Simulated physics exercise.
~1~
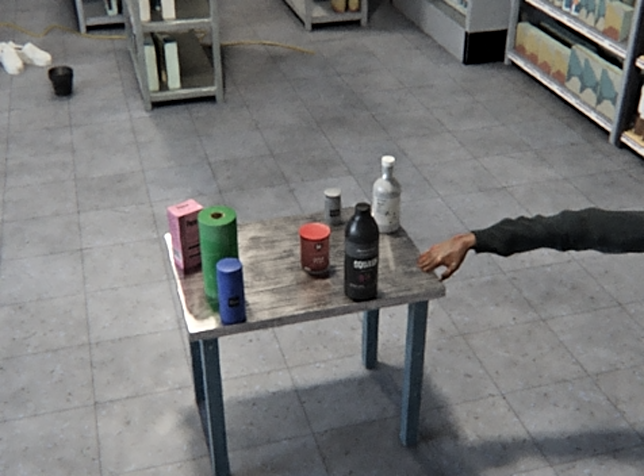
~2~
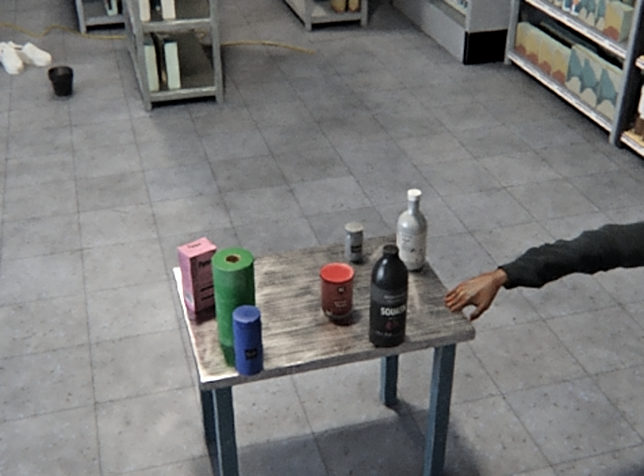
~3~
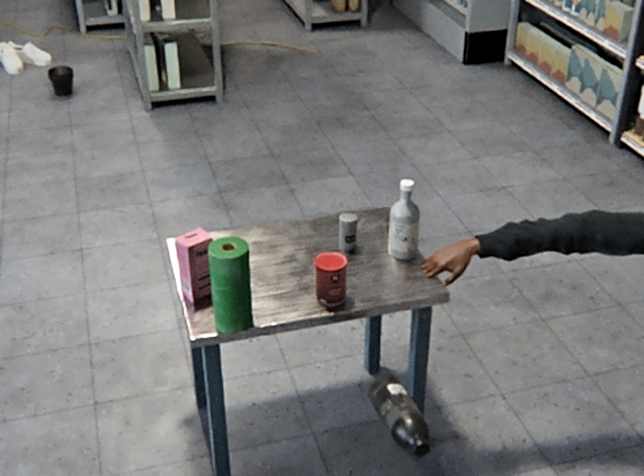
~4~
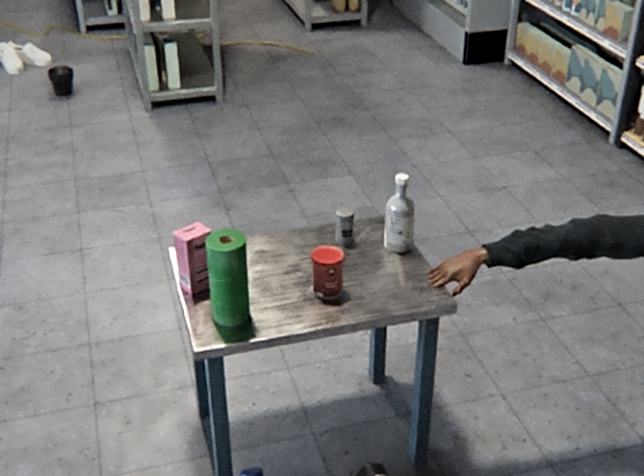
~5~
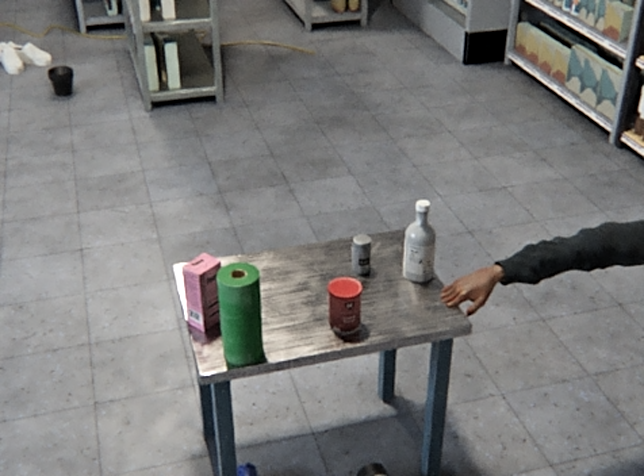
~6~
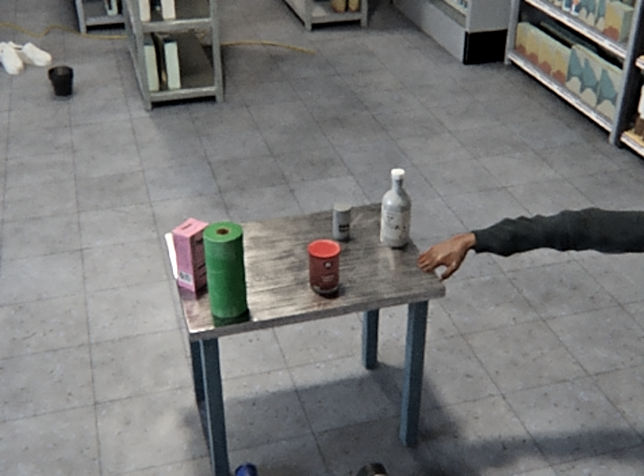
A table jerks back and forth beside a hand, and two of its containers fall off.
